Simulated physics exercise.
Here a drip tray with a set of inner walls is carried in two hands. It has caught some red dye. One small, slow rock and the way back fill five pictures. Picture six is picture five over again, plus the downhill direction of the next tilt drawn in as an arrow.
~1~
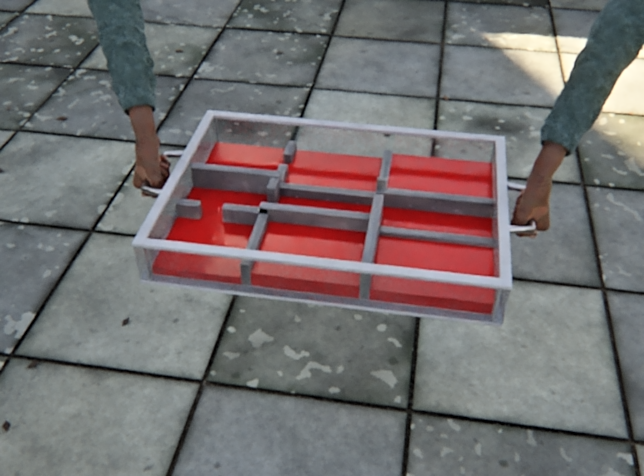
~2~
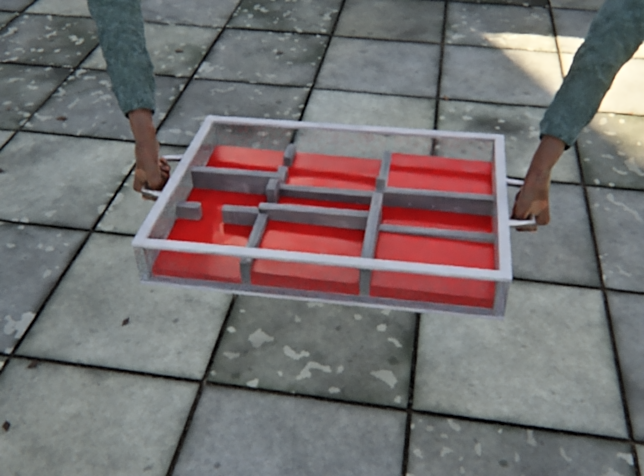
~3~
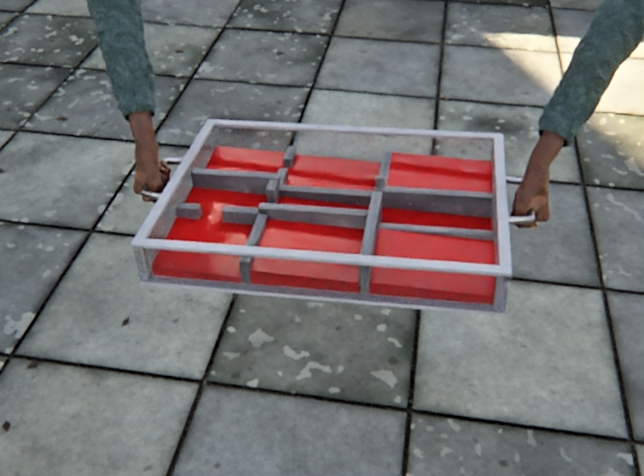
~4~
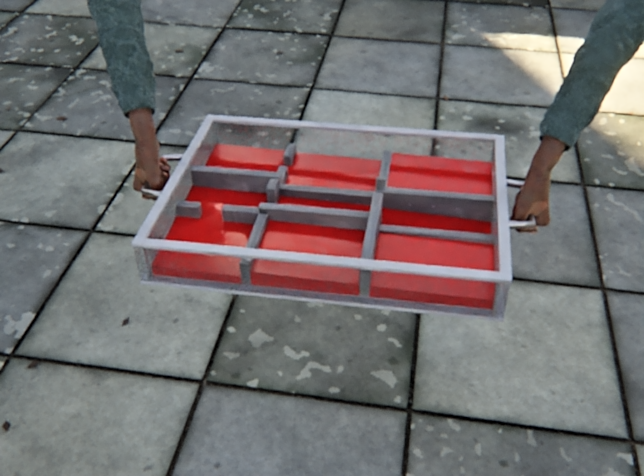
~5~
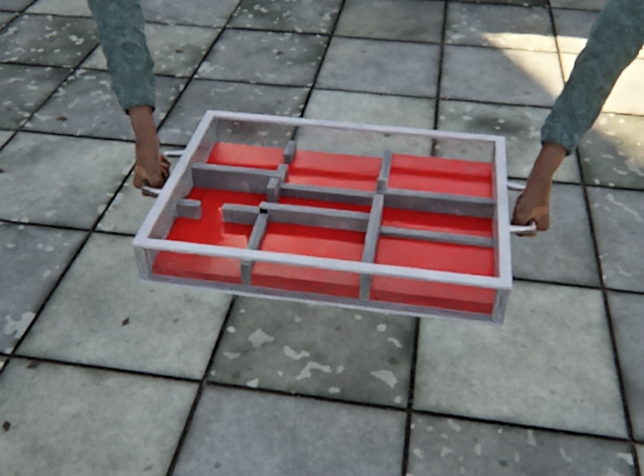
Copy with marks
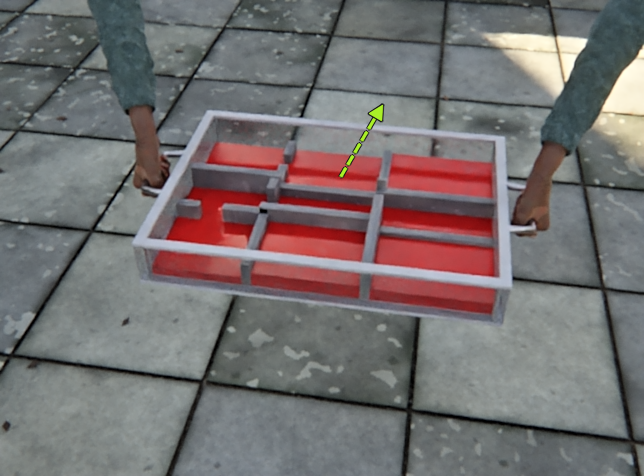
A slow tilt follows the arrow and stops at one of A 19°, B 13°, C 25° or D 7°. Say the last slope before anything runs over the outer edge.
Take A.
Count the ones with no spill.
Three.
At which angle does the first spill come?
That is angle C.
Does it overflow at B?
No.
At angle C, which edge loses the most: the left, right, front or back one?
Over the back one.
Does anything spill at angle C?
Yes, that goes wrong.
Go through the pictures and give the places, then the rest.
The tray is level; deepest in the front middle bay, at (312, 250), shallowest in the back middle, in the first picture.
Tipped about 2° down to the back left; no wall is crossed, in the second picture.
Tipped about 4° down to the back left; no wall is crossed, in the third picture.
Tipped about 2° down to the back left; no wall is crossed, in the fourth picture.
The tray is level; deepest in the front middle bay, at (312, 250), shallowest in the back left, in the fifth picture.
The arrow ends at (379, 109).
Choosing A, nothing spills; the back right bay holds the most.
Choosing B, nothing spills; the back right bay holds the most.
Choosing C, about 9 % goes over the rim.
Choosing D, nothing spills; the back right bay holds the most.
